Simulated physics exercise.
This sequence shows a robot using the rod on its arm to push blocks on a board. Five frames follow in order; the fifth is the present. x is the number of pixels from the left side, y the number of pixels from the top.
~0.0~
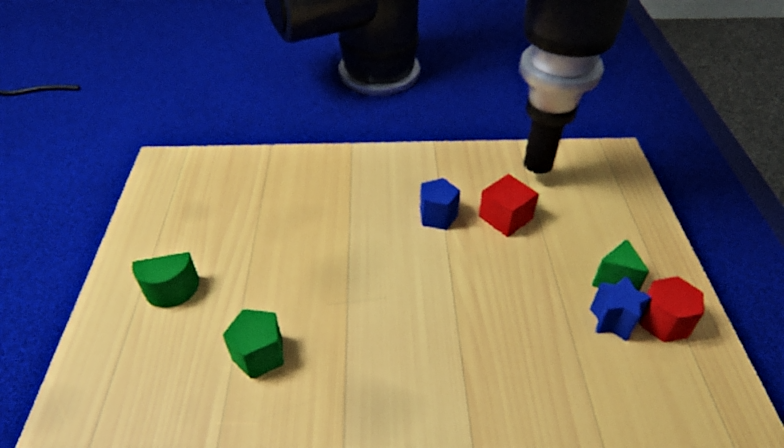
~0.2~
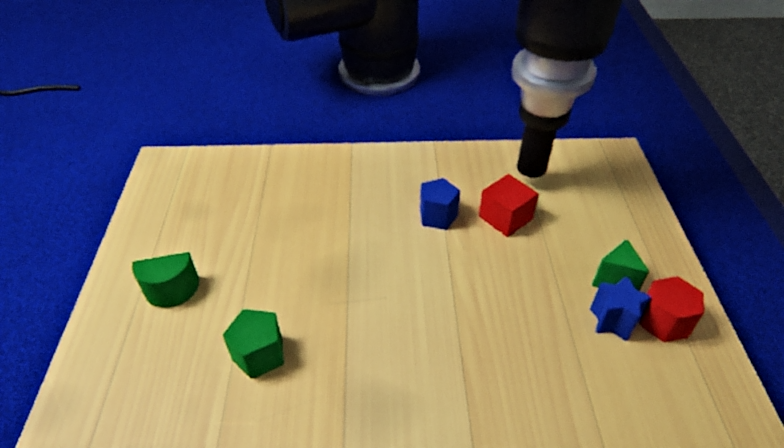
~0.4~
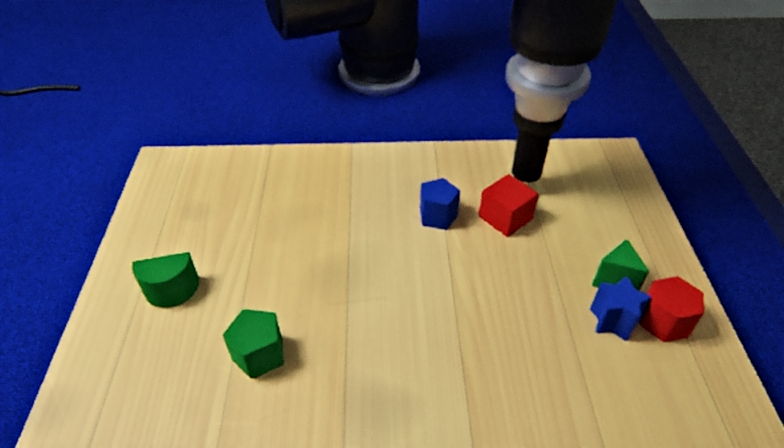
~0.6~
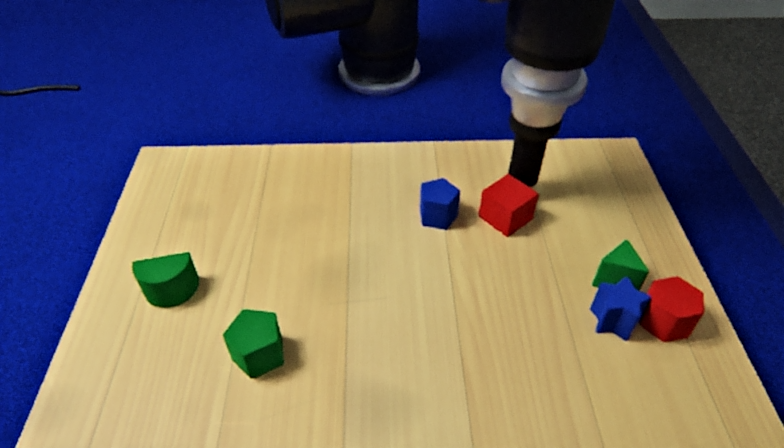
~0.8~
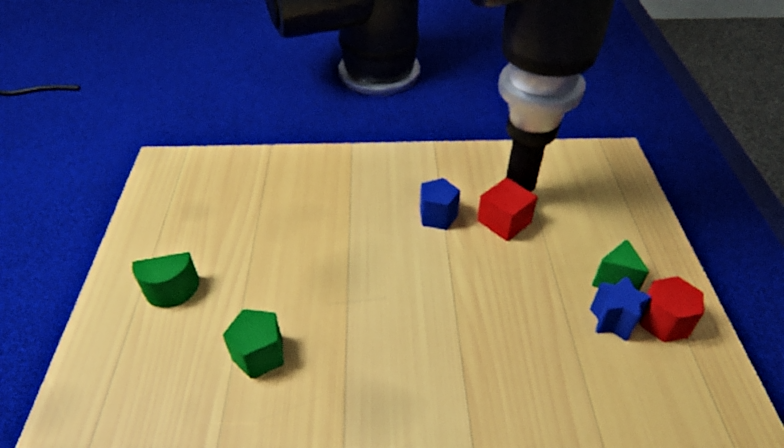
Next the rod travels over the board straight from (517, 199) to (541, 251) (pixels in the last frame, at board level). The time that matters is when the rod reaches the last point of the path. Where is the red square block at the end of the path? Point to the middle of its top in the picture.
At roughly (504, 214).
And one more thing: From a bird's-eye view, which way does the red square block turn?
That block twists clockwise.
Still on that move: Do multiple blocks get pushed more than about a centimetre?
Final answer: No.
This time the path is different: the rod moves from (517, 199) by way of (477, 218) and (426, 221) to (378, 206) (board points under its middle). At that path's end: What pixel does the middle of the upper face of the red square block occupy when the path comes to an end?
The middle of the upper face of the red square block will lie at about (493, 218) in the picture.
What follows on the original path. Halfway along, rod at (533, 209); red square block at (505, 212), turned 25° clockwise.
At the end, rod at (545, 236); red square block at (504, 214), turned 30° clockwise; green three-sided block unmoved.
